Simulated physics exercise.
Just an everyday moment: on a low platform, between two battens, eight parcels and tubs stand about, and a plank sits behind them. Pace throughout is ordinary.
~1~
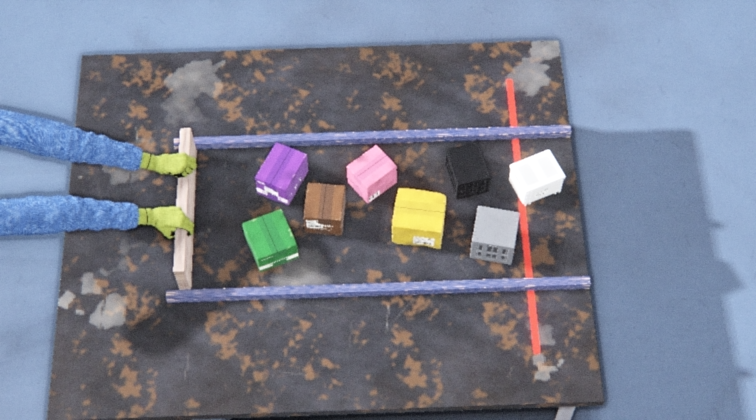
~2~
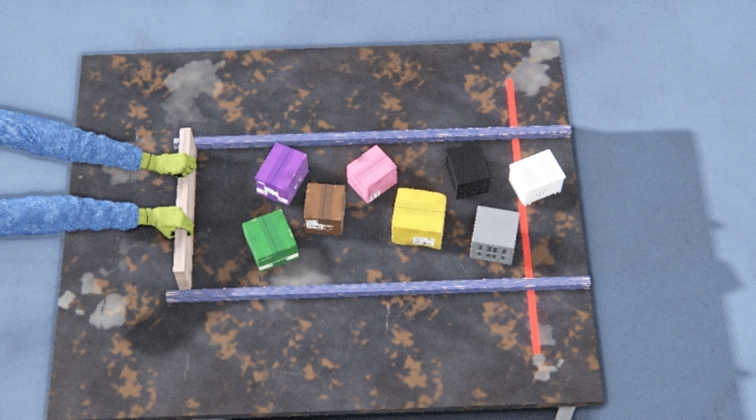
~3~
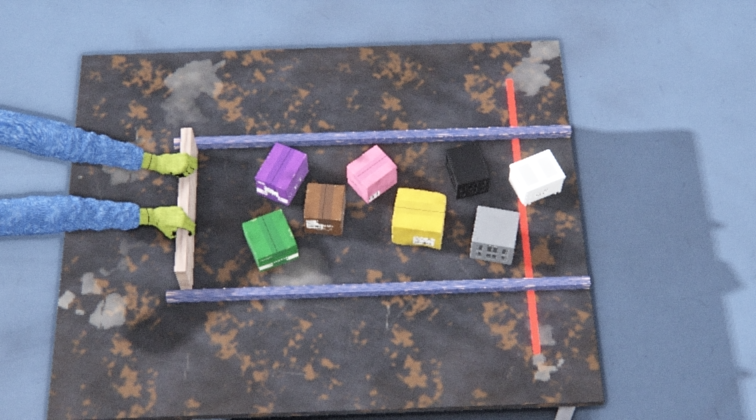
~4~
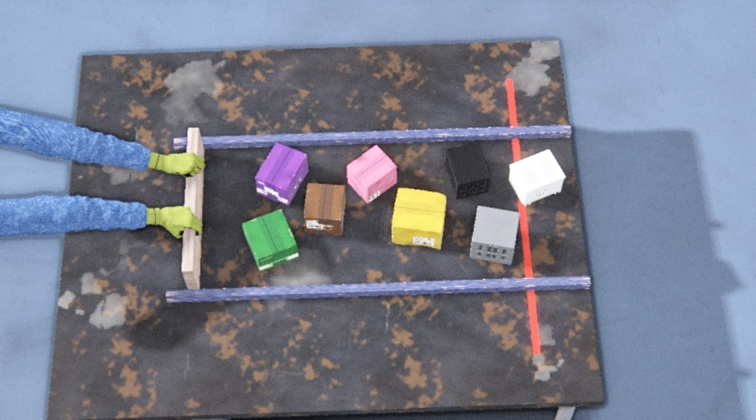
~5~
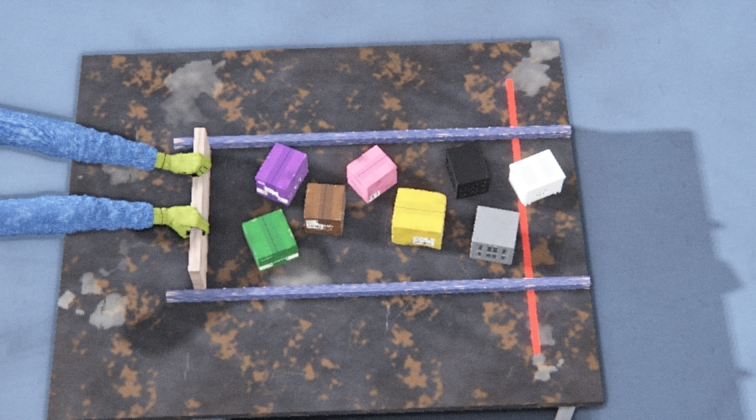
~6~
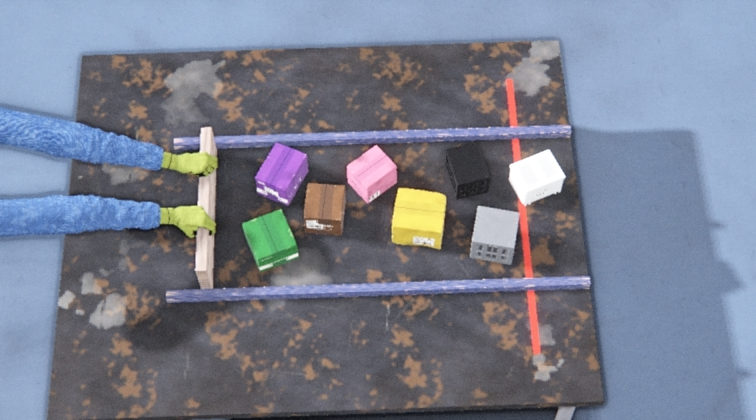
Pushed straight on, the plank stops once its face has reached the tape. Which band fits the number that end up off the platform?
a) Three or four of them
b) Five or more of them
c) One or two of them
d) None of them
Three or four of them.
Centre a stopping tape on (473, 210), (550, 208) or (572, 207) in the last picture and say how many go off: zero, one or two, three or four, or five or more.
In the order of the places given: 1 or 2; more than four; at least five.
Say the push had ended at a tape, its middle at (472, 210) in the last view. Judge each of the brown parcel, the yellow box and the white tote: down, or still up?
First, the brown parcel is safe; next, the yellow box is safe; last, the white tote takes the fall.
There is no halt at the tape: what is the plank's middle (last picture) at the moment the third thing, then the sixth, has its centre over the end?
I'd put it close to (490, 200) and later close to (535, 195).
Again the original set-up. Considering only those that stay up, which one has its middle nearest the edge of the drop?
The pink box is foremost.
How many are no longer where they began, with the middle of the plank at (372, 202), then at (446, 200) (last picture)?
6 by the first point, 8 by the second.
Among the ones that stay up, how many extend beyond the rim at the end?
Overhang count: 2.
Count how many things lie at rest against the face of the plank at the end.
Contact count: 2.
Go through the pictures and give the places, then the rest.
The first frame shows white tote (536, 178); grey crate (495, 235); black crate (467, 171); plank (186, 209); tape (523, 208).
The second frame shows grey crate (495, 236); brown parcel (325, 209).
The third frame shows black crate (467, 171); purple parcel (282, 174).
The fourth frame shows white tote (536, 178); plank (194, 208).
The fifth frame shows grey crate (495, 236); pink box (372, 174).
The sixth frame shows white tote (536, 178); grey crate (495, 236); black crate (467, 171); plank (207, 208); tape (523, 208).
Early on, none off yet; white tote at rest near (536, 178); grey crate at rest near (495, 236); black crate at rest near (467, 171).
Finally, the number that fall off is three or four; lost, yellow box, black crate, grey crate and white tote.
